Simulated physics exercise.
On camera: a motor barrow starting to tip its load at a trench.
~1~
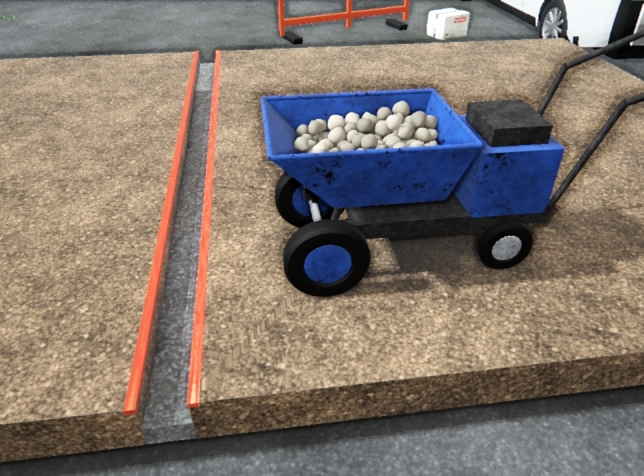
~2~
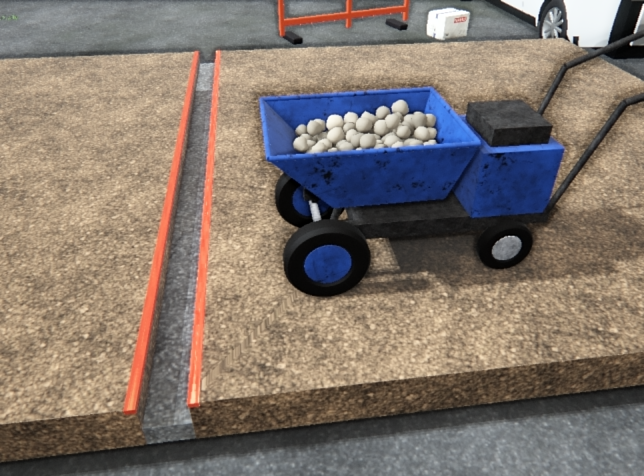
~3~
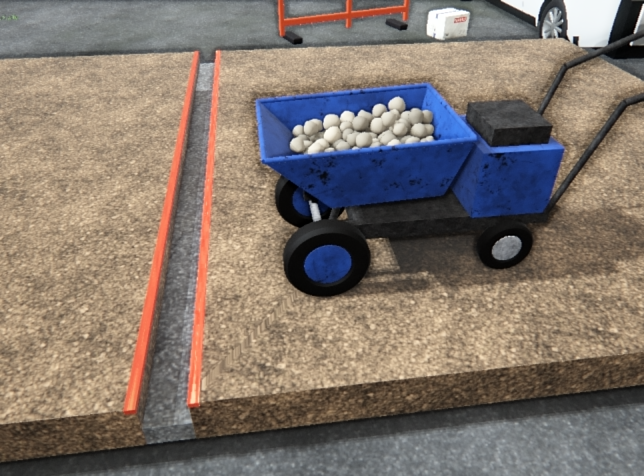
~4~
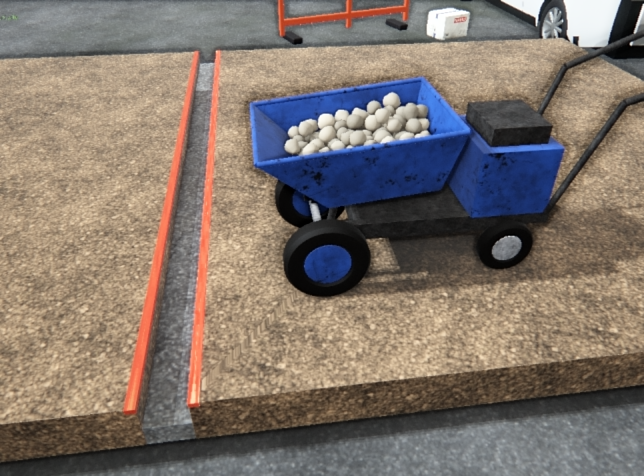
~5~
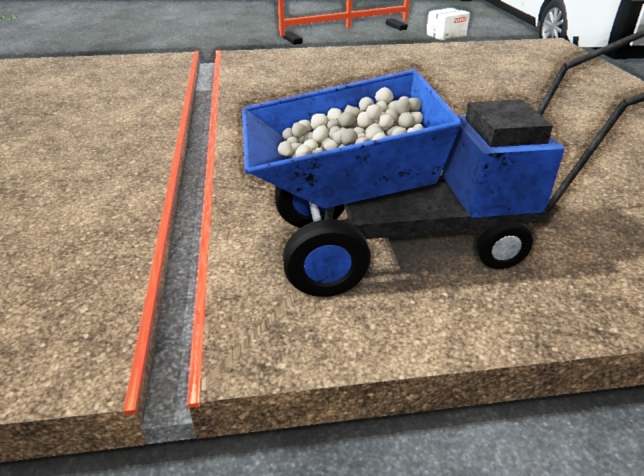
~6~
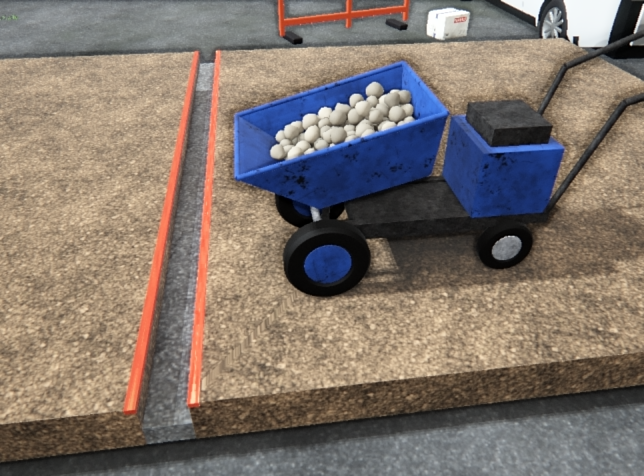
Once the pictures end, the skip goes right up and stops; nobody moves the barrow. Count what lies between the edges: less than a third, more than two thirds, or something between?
It catches from one third to two thirds.
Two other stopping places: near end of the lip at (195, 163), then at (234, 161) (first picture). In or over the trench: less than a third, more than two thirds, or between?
One: Under a third. Two: Below one third.
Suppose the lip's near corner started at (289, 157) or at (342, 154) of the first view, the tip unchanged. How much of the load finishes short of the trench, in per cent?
The first gives 10 %, the second 40 %.
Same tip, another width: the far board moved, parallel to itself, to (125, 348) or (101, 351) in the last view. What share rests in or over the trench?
About 70 and 90 per cent.
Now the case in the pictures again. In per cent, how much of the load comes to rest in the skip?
Near 15 %.
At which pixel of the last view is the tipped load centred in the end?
At about (167, 266).
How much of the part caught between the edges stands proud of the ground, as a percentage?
Roughly 35 in a hundred.
Just after the last frame, skip tipped steeply; every one in the skip.
A moment on, skip tipped right over; roughly two thirds in the skip; roughly a quarter in or heaped over the trench; just a few beyond it; just a few falling.
Further on, skip tipped right over; roughly a quarter in the skip; just a few short of the trench; roughly half in or heaped over the trench; roughly a quarter beyond it.
When it is over, skip tipped right over; roughly a quarter in the skip; just a few short of the trench; roughly half in or heaped over the trench; roughly a quarter beyond it.
